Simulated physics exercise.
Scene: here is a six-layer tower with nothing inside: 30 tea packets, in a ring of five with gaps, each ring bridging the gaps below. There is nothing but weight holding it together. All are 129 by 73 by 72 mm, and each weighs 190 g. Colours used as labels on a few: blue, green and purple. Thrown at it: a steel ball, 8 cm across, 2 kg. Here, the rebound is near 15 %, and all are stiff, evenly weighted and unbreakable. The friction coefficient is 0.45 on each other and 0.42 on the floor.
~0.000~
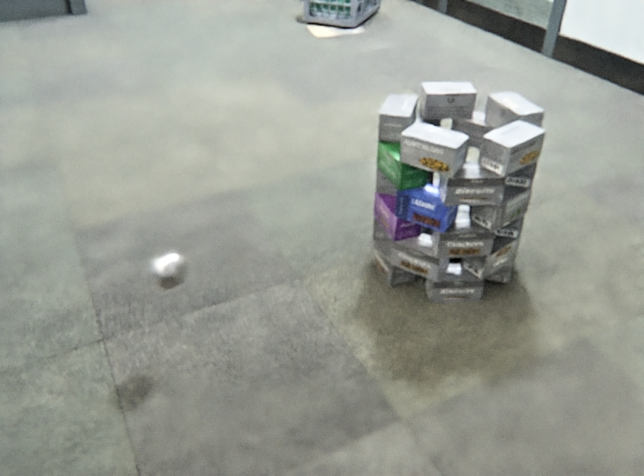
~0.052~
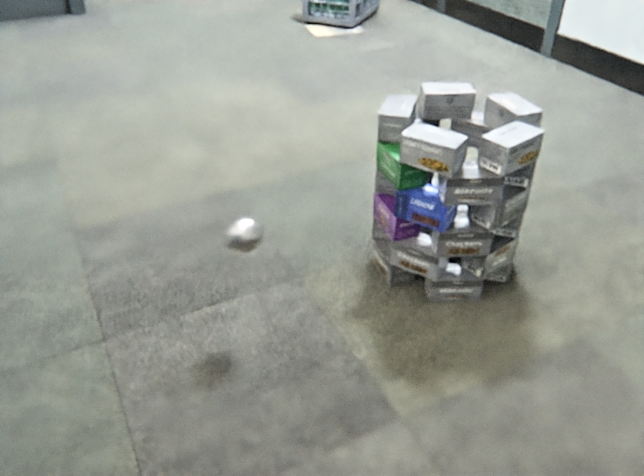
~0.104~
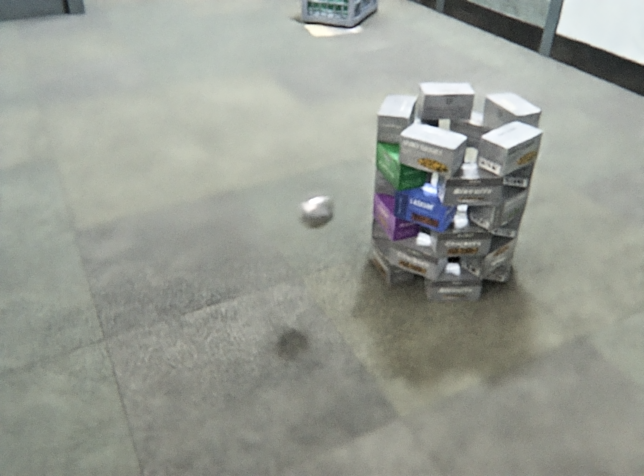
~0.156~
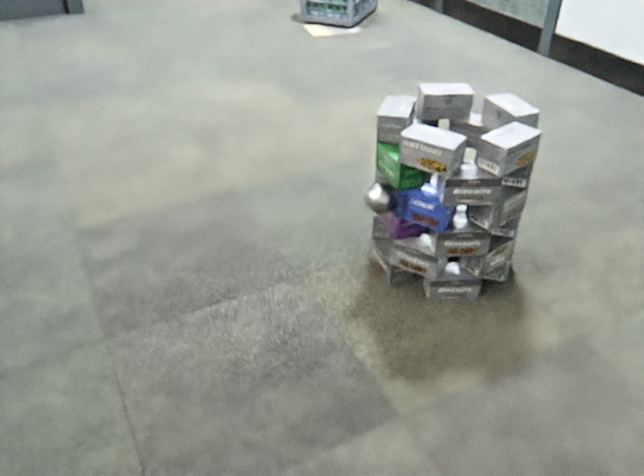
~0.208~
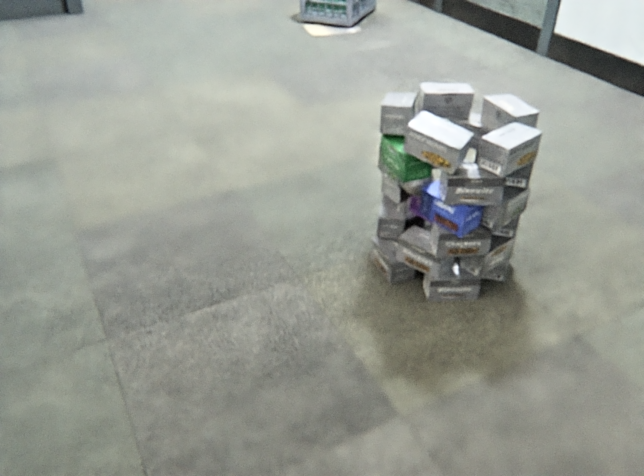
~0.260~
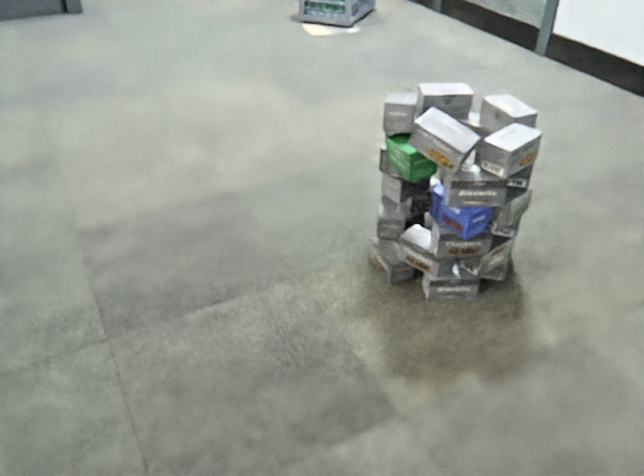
Silver ball flying rightward over a grey floor and striking a round stack of small boxes, shifting and tilting several.
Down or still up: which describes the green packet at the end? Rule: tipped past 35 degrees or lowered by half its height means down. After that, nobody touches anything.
Down.
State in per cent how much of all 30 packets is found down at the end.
Something close to 45 percent of them.
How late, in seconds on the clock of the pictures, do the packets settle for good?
Time: About 1.5 s.
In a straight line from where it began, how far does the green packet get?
I'd put it at near 27 cm.
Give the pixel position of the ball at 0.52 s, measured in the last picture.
(550, 206), roughly.
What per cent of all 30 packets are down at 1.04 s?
It's 45 percent at that point.
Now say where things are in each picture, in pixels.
In the first picture (places mark the middle of the side facing us; the camera moves round a little), ball (167, 271) 50 cm from contact, 3.5 m/s; green packet (388, 165); purple packet (384, 216); blue packet (420, 212); nothing disturbed.
In the second picture, ball (244, 235) 33 cm from contact, 3.4 m/s; green packet (387, 165).
In the third picture, ball (316, 212) 15 cm from contact, 3.4 m/s; green packet (387, 166).
In the fourth picture, ball (379, 199) after contact, 2.6 m/s; green packet (386, 166); one has shifted.
In the fifth picture, ball (419, 181) after contact, 2.1 m/s; green packet (392, 158) leaning 4°; steepest lean 13°, the packet at (430, 150); 11 disturbed, none down.
In the sixth picture, ball after contact, 2.2 m/s; green packet (397, 159) leaning 7°; blue packet (448, 214) shifted 8 cm; steepest lean 22°, the packet at (435, 149); 17 disturbed, none down.
After 0.36 s, ball still moving; 2 of the 30 packets down; green packet leaning 12°, 6 cm lower; purple packet leaning 11°, 8 cm lower.
After 0.52 s, ball still moving; 9 of the 30 packets down; green packet leaning 55°, 17 cm lower; purple packet on its side.
After 0.72 s, ball still moving; 12 of the 30 packets down; green packet on its side; purple packet on its side.
After 1.04 s, ball still moving; 13 of the 30 packets down; green packet on its side; purple packet on its side.
At rest (1.6 s), ball rolling away; 13 of the 30 packets down; green packet on its side; purple packet on its side; blue packet shifted 9 cm. As the last picture would show them, middles, green packet near (449, 223), purple packet near (443, 247).
